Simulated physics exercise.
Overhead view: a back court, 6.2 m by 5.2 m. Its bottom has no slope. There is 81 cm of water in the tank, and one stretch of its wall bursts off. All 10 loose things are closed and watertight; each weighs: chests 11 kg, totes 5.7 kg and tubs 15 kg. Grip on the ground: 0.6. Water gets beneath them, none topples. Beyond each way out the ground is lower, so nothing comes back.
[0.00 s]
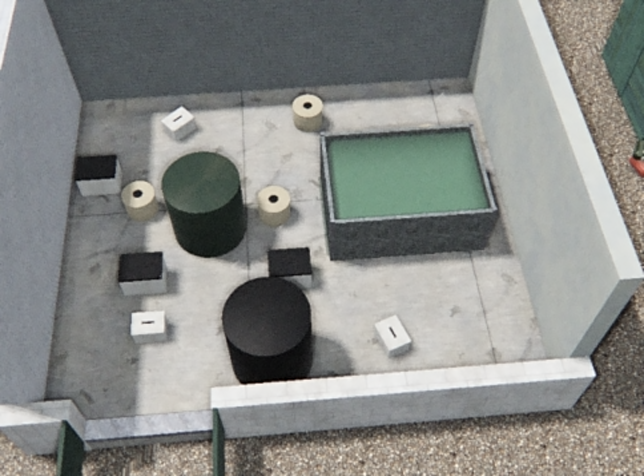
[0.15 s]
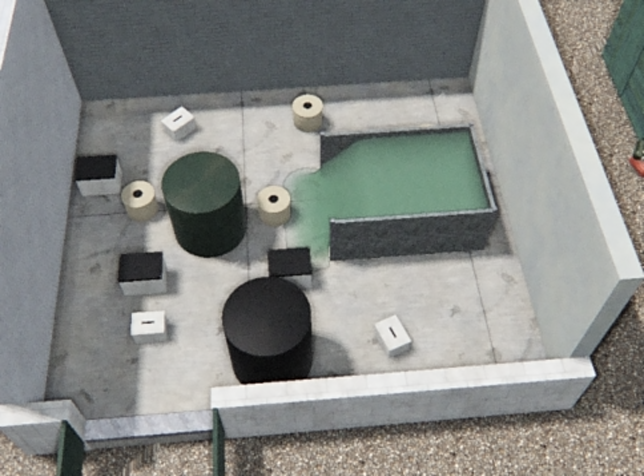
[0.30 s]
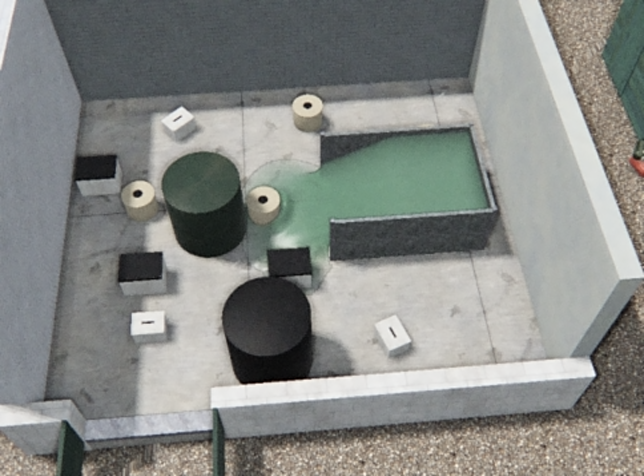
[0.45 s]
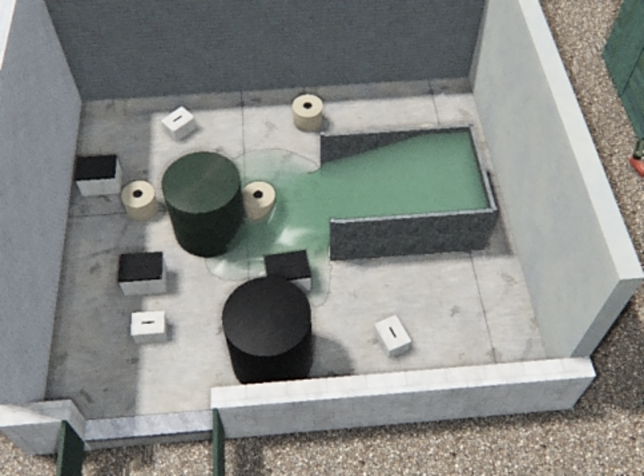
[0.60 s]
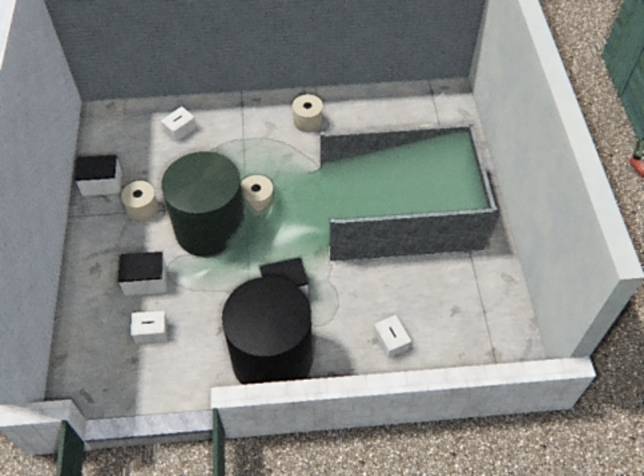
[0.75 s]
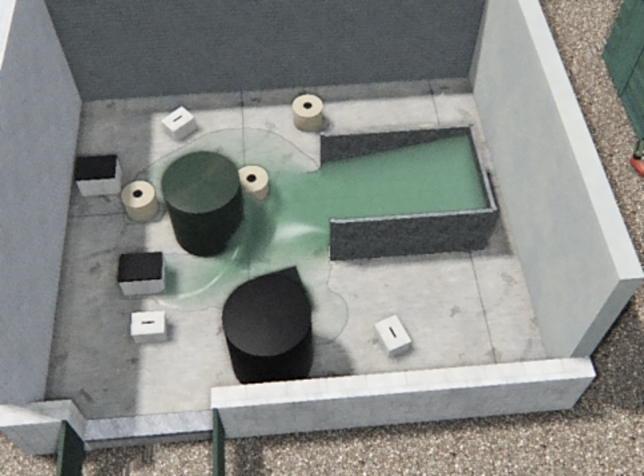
We see a walled court where one side of a tank gives way and green water spreads left around a dark green cylinder, while a nearby cream tub shifts slightly left and a black-topped box slides toward the black cylinder.
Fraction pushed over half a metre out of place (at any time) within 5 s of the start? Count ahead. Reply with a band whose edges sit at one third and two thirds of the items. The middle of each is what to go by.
Band: Two thirds or above.
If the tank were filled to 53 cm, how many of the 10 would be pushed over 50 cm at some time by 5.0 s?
The count would be 5.
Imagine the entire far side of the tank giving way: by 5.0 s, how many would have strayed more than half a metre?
Then the count would be 5.
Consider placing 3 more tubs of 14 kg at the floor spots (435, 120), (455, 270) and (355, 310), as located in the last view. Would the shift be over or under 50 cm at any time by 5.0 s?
In order: Within it, within it, within it.
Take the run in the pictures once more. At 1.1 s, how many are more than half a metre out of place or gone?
2 of them.
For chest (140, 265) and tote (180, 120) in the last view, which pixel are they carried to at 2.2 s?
Somewhere about (75, 269) and (96, 87).
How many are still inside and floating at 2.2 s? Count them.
The number is 3.
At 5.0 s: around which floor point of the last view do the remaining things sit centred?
I'd say about (244, 259) in the last view.
After 1.1 s 2 of 10 are over 50 cm from their spots; 1 afloat.
After 2.2 s 4 of 10 are over 50 cm from their spots; 3 afloat.
After 3.5 s 6 of 10 are over 50 cm from their spots; 5 afloat.
After 5.0 s 7 of 10 are over 50 cm from their spots, and 7 have been at some point; 5 afloat.
